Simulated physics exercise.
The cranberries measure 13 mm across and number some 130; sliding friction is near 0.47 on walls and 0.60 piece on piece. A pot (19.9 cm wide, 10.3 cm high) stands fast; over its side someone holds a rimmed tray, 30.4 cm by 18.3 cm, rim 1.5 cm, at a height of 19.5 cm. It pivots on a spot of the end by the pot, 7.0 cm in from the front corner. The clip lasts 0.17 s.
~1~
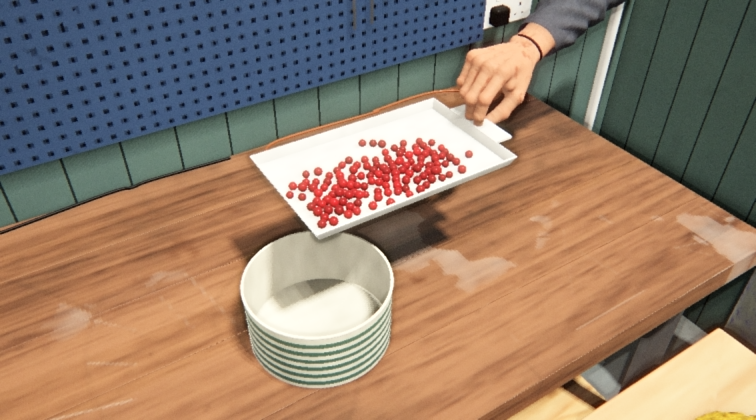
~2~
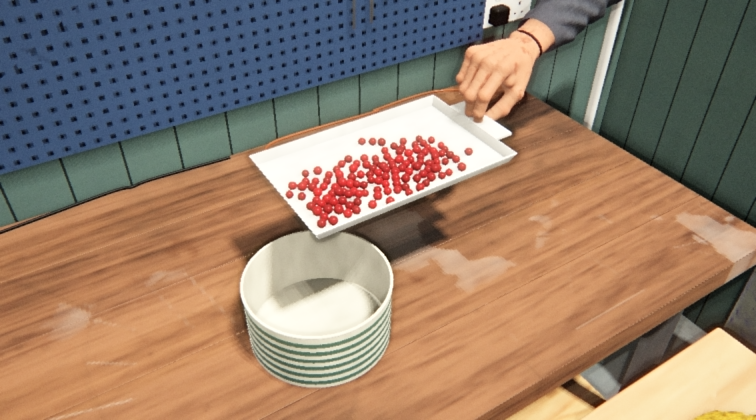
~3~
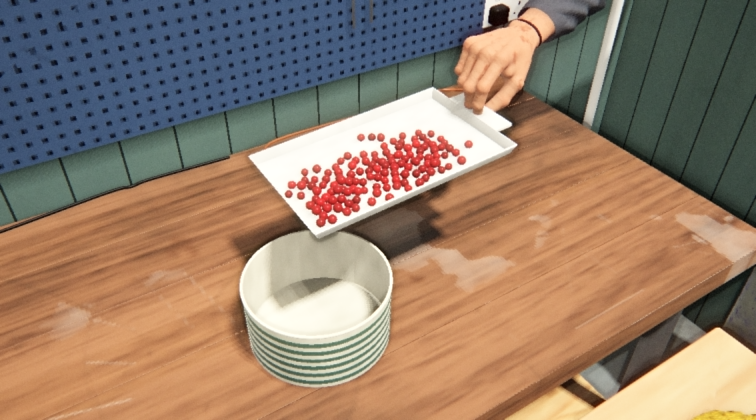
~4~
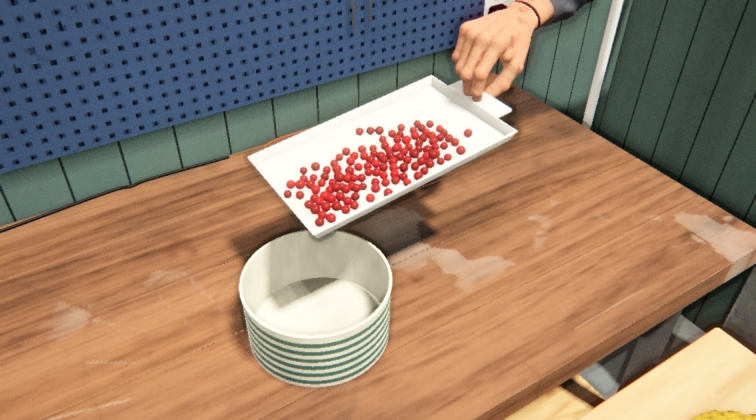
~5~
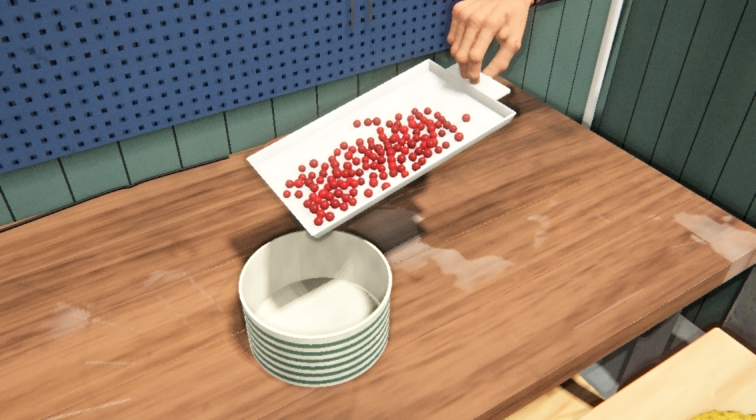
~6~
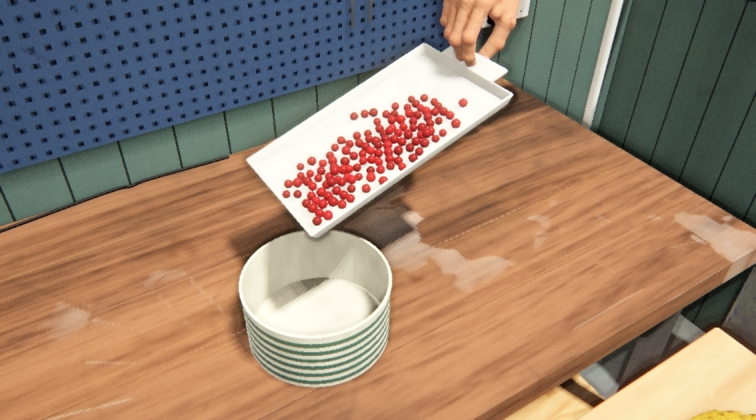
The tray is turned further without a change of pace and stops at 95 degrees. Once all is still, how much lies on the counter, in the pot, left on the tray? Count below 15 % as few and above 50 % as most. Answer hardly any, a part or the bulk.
Counter: The bulk, pot: A part, tray: Hardly any.
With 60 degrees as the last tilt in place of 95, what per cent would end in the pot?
Then about 25 per cent.
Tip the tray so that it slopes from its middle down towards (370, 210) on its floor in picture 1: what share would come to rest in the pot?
Some 85 per cent.
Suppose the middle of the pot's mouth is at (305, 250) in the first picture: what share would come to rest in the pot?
About 45 per cent.
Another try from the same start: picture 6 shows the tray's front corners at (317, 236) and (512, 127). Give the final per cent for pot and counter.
Pot 100, counter 0.
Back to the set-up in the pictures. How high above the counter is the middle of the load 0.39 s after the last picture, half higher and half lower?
Roughly 20 cm.
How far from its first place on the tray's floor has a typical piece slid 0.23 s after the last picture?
Some 4 cm.
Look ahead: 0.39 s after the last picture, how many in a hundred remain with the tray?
Some 75 per cent of the load.
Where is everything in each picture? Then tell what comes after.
Tray tilt 0 degrees, front corners at (319, 230) and (510, 156); middle of the pieces at (379, 174); pot at (318, 279), in the first frame.
Tray tilt 1 degrees, front corners at (318, 229) and (510, 152); middle of the pieces at (378, 173), in the second frame.
Tray tilt 3 degrees, front corners at (317, 229) and (510, 144), lowest corner left back; middle of the pieces at (377, 169), in the third frame.
Tray tilt 8 degrees, front corners at (316, 229) and (510, 131), lowest corner left back; middle of the pieces at (376, 164), in the fourth frame.
Tray tilt 13 degrees, front corners at (314, 229) and (509, 113), lowest corner left back; middle of the pieces at (374, 157), in the fifth frame.
Tray tilt 19 degrees, front corners at (313, 229) and (506, 95), lowest corner left back; middle of the pieces at (371, 151); pot at (316, 278), in the sixth frame.
Then, 0.23 s after the last picture, tilt 58 degrees; the tray holds 100 %, the pot 0 %.
Then, 0.39 s after the last picture, tilt 84 degrees; the tray holds 75 %, the pot 0 %.
Then, 0.68 s after the last picture, tilt 95 degrees; the tray holds 0 %, the pot 35 %.
In the end, counter 65 %, pot 35 %, tray 0 %.
